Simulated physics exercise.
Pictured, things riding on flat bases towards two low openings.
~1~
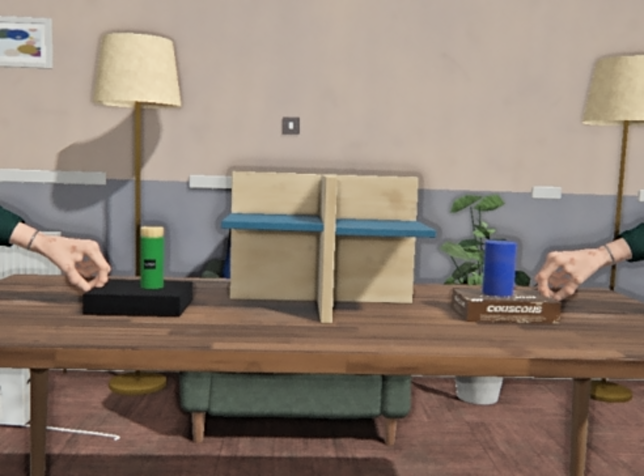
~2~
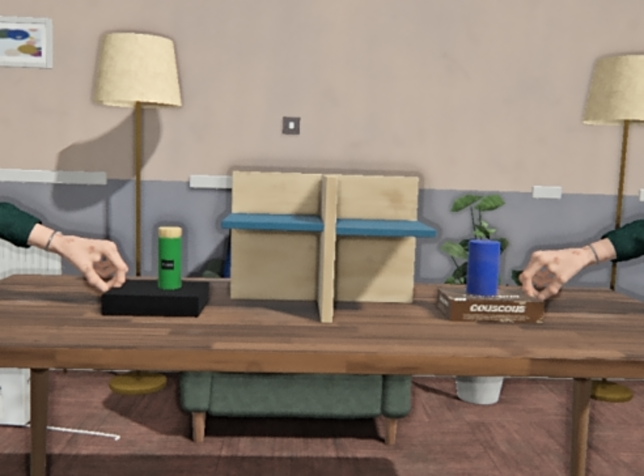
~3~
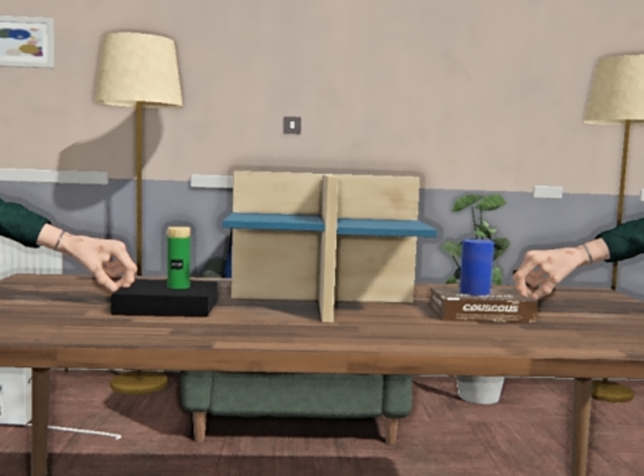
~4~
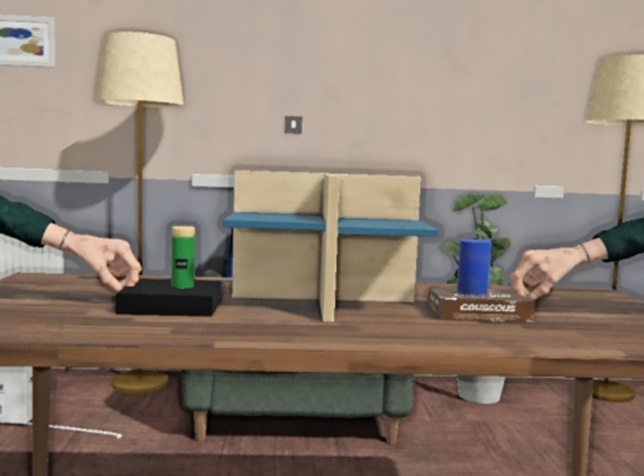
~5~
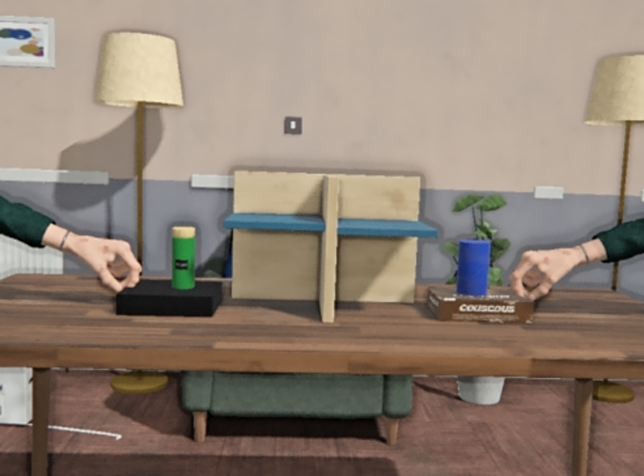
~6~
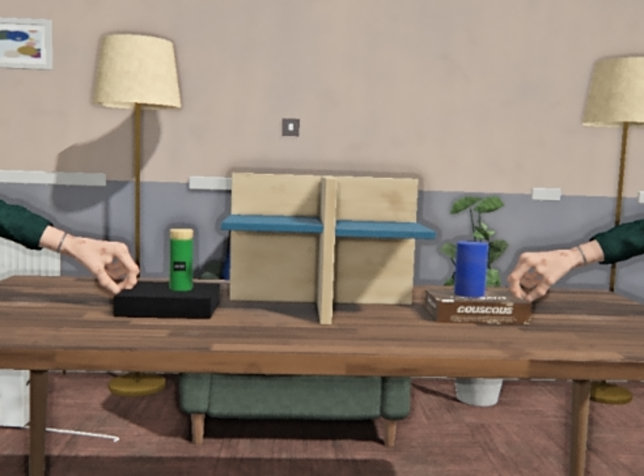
Two hands, one at each side of a wooden table seen straight on in a living room, slide two flat bases inward toward a pale wooden shelf with a blue board across it. A green shaker stands on the black board at left and a blue candle on the brown packet at right, with lamps behind. Both loads move a short way, then barely shift, while the view stays nearly still.
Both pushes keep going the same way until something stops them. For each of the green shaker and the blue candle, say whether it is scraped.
Scraped? Green shaker: No; blue candle: No.
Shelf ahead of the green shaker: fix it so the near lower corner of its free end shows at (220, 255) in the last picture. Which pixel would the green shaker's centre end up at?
(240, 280).
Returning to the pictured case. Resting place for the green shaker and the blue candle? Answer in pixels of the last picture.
So the green shaker finishes at (280, 263), and the blue candle finishes at (371, 267).
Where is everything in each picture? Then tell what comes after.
Hands sliding the things forward; green shaker (152, 257); blue candle (499, 268); shelf (326, 244), in the first picture.
Hands sliding the things forward; blue candle (483, 268); brown packet (488, 304), in the second picture.
Hands sliding the things forward; green shaker (179, 258); black board (168, 298), in the third picture.
Hands sliding the things forward; blue candle (474, 267); shelf (328, 243), in the fourth picture.
Hands sliding the things forward; green shaker (183, 258); brown packet (478, 304), in the fifth picture.
Hands sliding the things forward; green shaker (181, 259); blue candle (471, 269); black board (170, 300), in the sixth picture.
Then, 0.84 s past the last view, green shaker riding along near (209, 261); blue candle riding along near (446, 269).
Then, 1.58 s past the last view, green shaker riding along near (245, 262); blue candle riding along near (414, 268).
Then, 2.20 s past the last view, green shaker riding along near (274, 262); blue candle riding along near (388, 267).
Finally, the green shaker rides in untouched, near (280, 263); the blue candle rides in untouched, near (372, 267).
